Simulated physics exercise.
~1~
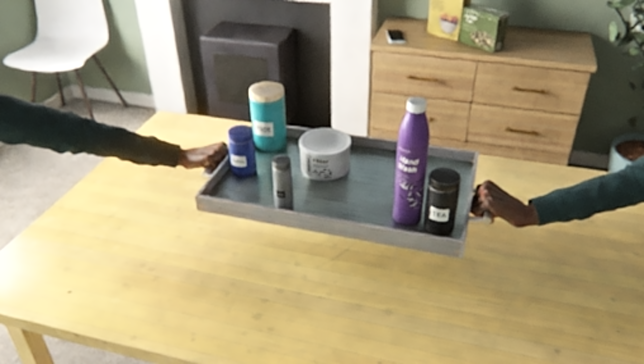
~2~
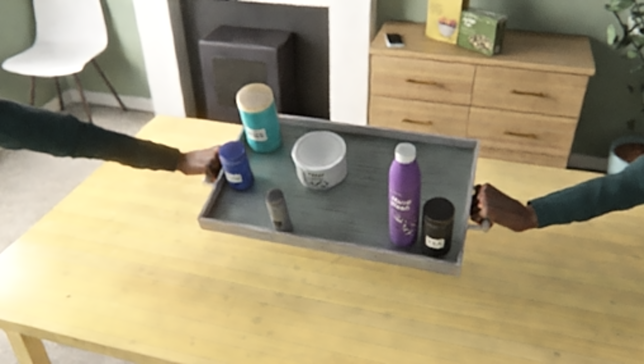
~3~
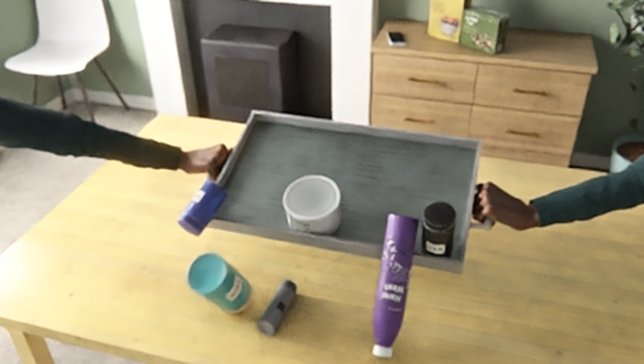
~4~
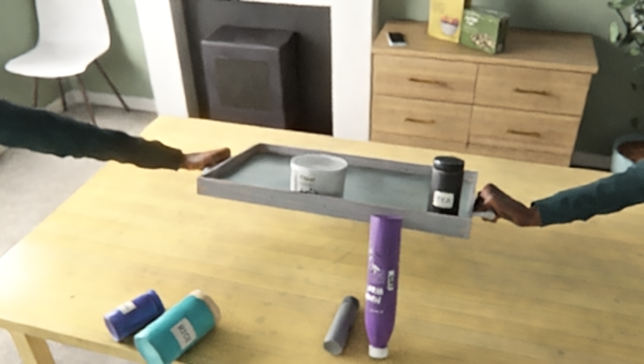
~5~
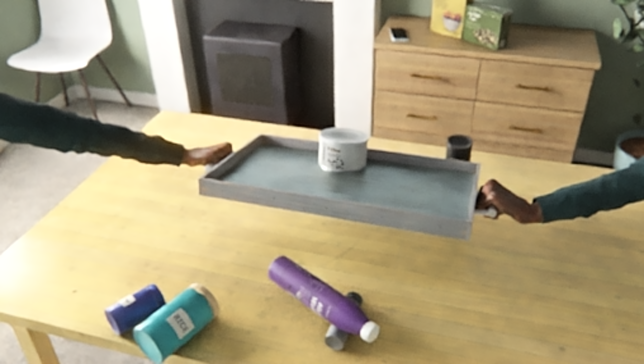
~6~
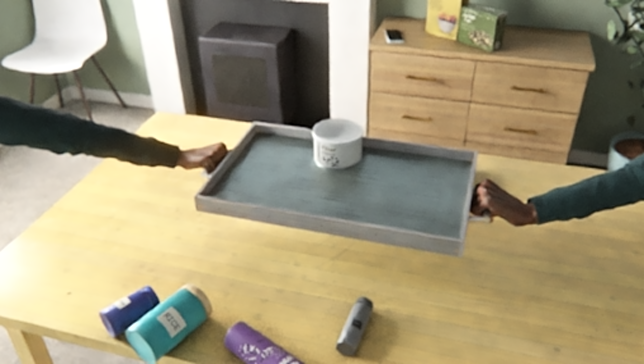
Two hands tilting a grey tray back and forth above a wooden table, bottles and jars falling off until only a white tub remains.
